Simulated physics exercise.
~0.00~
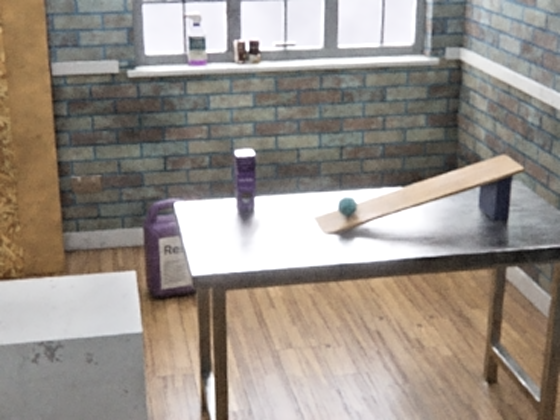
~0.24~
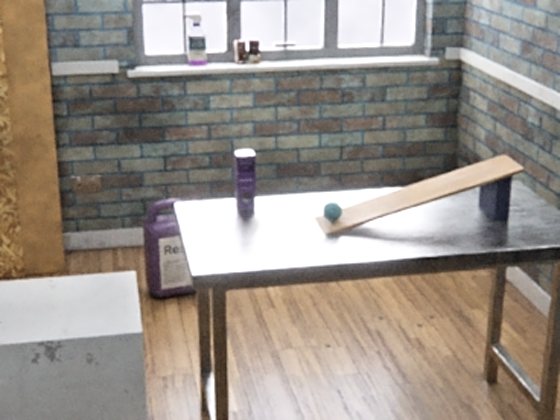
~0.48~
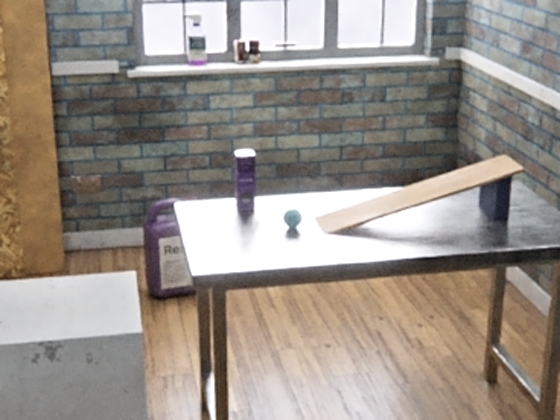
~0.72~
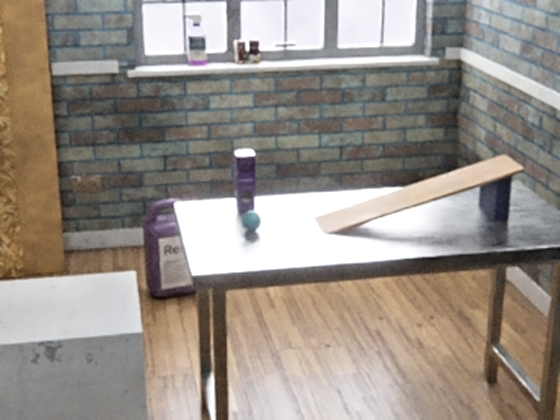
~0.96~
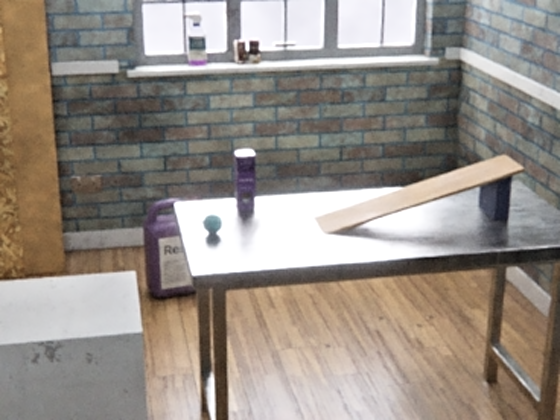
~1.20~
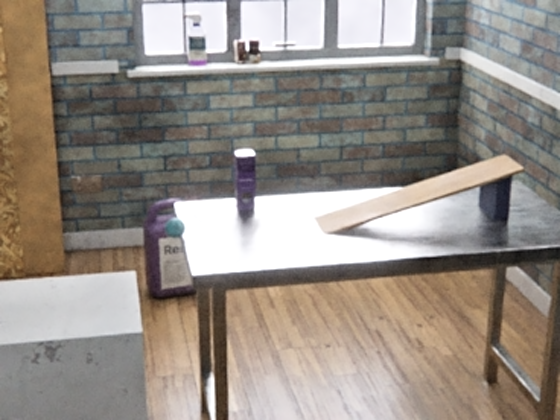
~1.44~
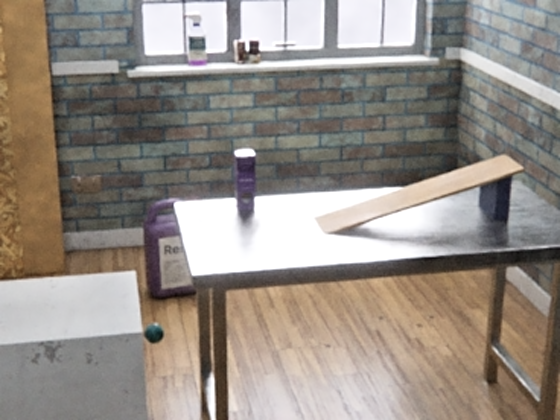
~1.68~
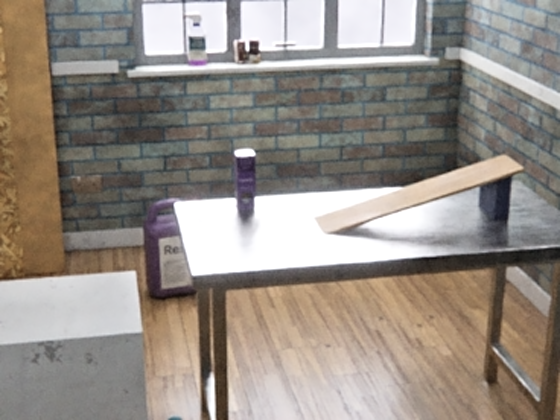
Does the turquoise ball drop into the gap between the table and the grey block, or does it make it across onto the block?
The turquoise ball drops into the gap. It falls past the right side of the grey block instead of landing on top.
A shiny metal table stands on a wooden floor in a brick-walled room, seen from slightly above, with a lower grey block across a gap to its left. On the table, a wooden ramp slopes down to the left from a dark support, and a slim purple container stands near the back. A small turquoise ball rolls off the foot of the ramp and travels left across the tabletop, passing in front of the container, which stays upright. The ball leaves the table's left edge and falls beside the block's right side. It ends low in the gap, barely in view at the bottom.
